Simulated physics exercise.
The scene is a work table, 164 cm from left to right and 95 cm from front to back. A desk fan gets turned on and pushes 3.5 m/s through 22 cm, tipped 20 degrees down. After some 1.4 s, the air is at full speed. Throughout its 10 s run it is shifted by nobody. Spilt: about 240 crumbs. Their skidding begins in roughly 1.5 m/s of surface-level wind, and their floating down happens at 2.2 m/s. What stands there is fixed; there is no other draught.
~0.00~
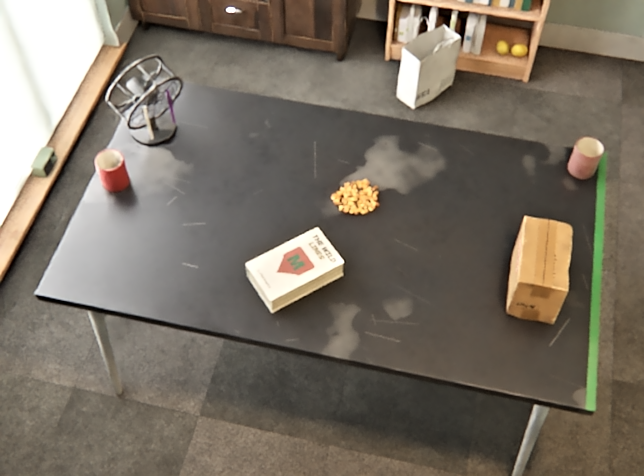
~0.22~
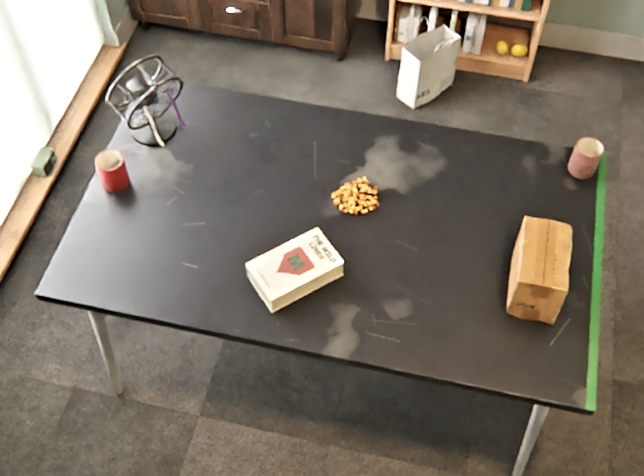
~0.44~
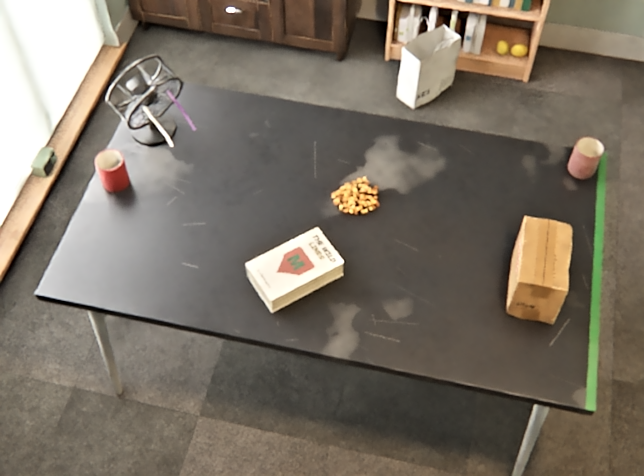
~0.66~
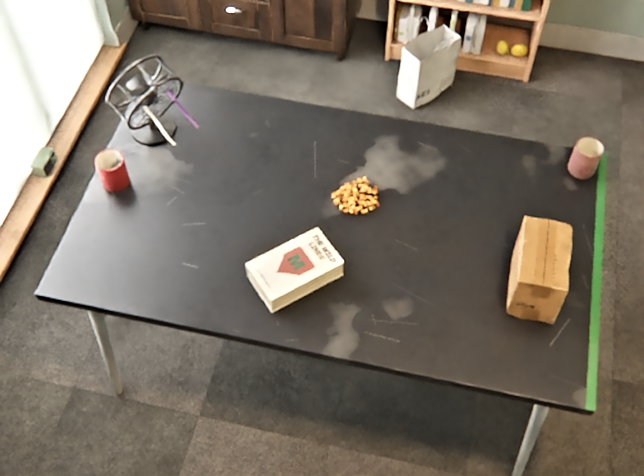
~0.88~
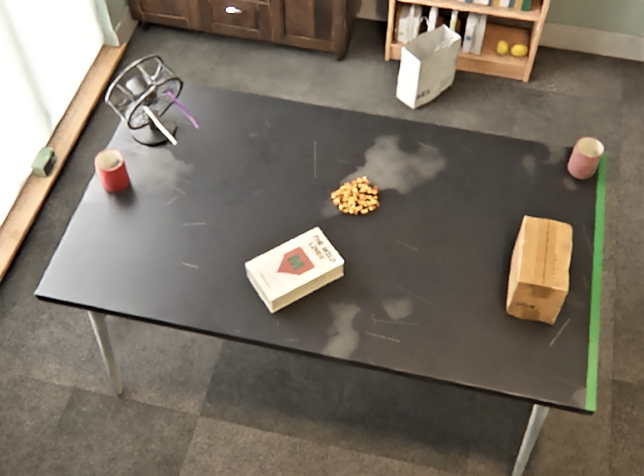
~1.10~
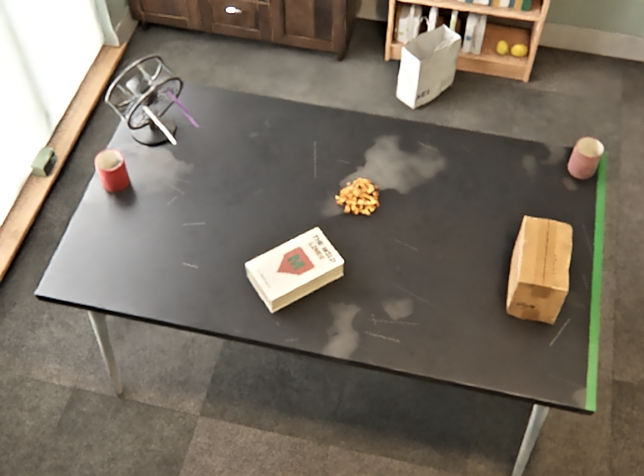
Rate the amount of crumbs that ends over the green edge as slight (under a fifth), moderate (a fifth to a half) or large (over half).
Large.
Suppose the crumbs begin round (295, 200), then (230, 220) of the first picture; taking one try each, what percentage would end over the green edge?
In turn about 50 %, 0 %.
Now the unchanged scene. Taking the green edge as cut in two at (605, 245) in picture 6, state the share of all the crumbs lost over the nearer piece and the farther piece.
Roughly 10 % cross the nearer stretch, while around 70 % cross the farther one.
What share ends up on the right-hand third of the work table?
I'd estimate around 20 per cent.
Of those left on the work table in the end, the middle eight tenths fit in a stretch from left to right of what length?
Around 20 cm.
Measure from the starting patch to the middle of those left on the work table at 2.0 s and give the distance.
I'd guess near 65 cm.
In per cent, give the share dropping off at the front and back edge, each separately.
About 0 % front, about 0 % back.
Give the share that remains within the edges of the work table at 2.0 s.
Near 30 %.
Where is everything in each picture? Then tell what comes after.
In the first frame, the middle of the crumbs is near (356, 198), none has stirred yet and the mouth of the desk fan is at (145, 93).
In the second frame, the middle of the crumbs is near (357, 194), none has stirred yet and the green edge is centred on (602, 269).
In the third frame, the middle of the crumbs is near (357, 194), none has stirred yet, the top of a book is at (295, 263) and the top of a box is at (546, 252).
In the fourth frame, the middle of the crumbs is near (357, 194) and none has stirred yet.
In the fifth frame, the middle of the crumbs is near (357, 194) and none has stirred yet.
In the sixth frame, the middle of the crumbs is near (361, 197), the farthest in sight from the desk fan is at (377, 205) and about 10 % have left their places.
After 2.0 s the count stands so, 67 % are over the green edge; the middle of those still in play is near (562, 247).
After 3.2 s the count stands so, 79 % are over the green edge; the middle of those still in play is near (559, 251).
After 5.5 s the count stands so, 81 % are over the green edge; the middle of those still in play is near (559, 251).
After 10.0 s, at the end, 82 % are over the green edge; the middle of those still in play is near (559, 251).
